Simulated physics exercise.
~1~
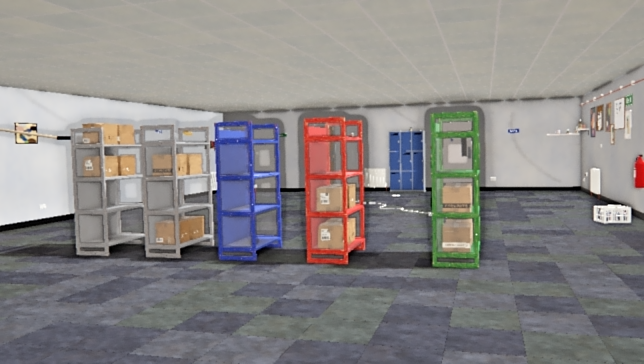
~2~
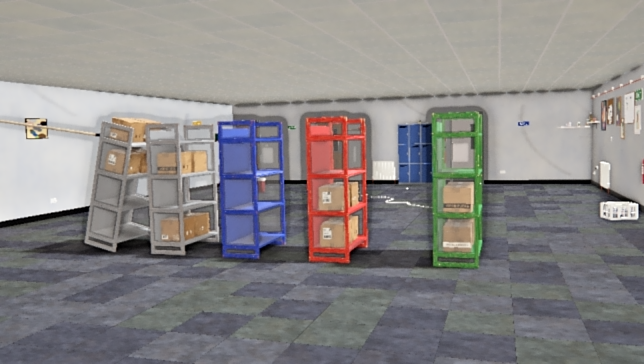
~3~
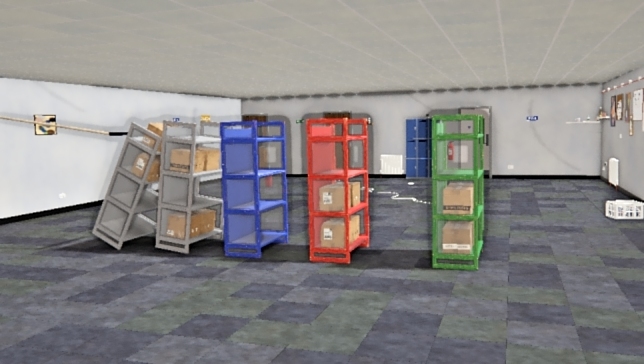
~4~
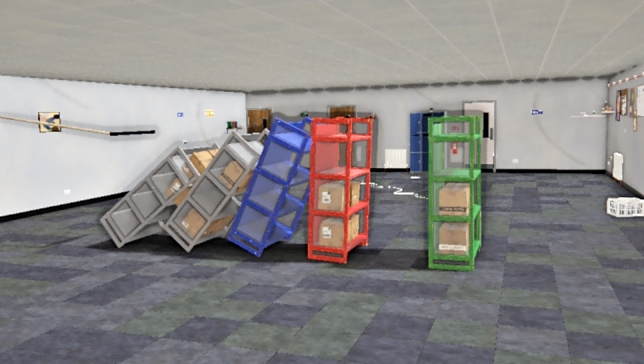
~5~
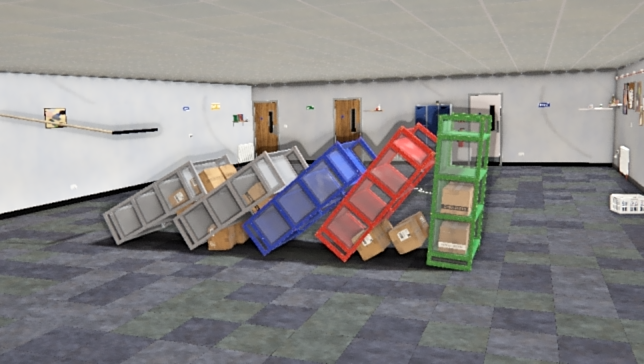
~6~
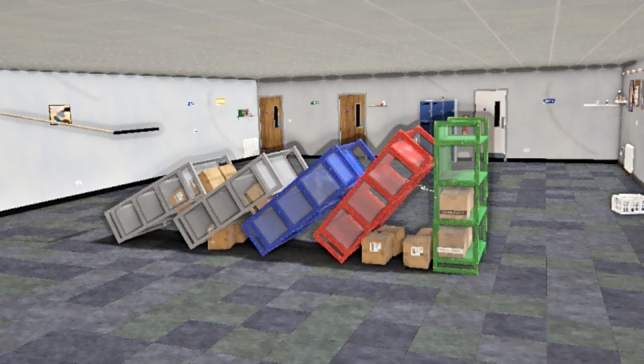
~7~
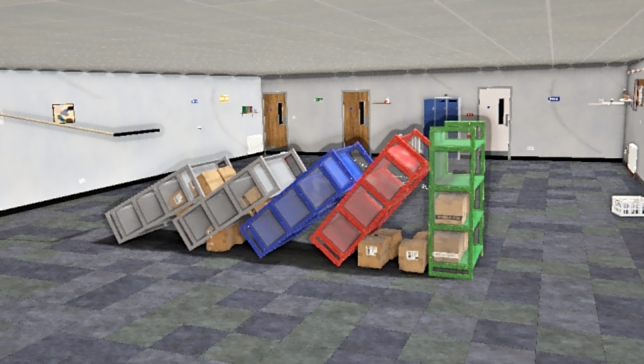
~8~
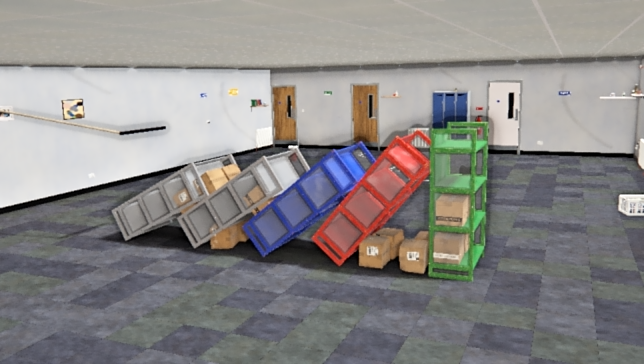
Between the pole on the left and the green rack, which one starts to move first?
The pole starts to move first, pushing toward the racks. The green rack shifts only later, after the other racks have tipped over toward it.
The clip shows a pole on the left pushing the first of five shelving racks, so that two grey racks, a blue one and a red one tip rightward in turn and cartons spill. The green rack is nudged slightly but stays upright, with the others leaning in a row beside it.
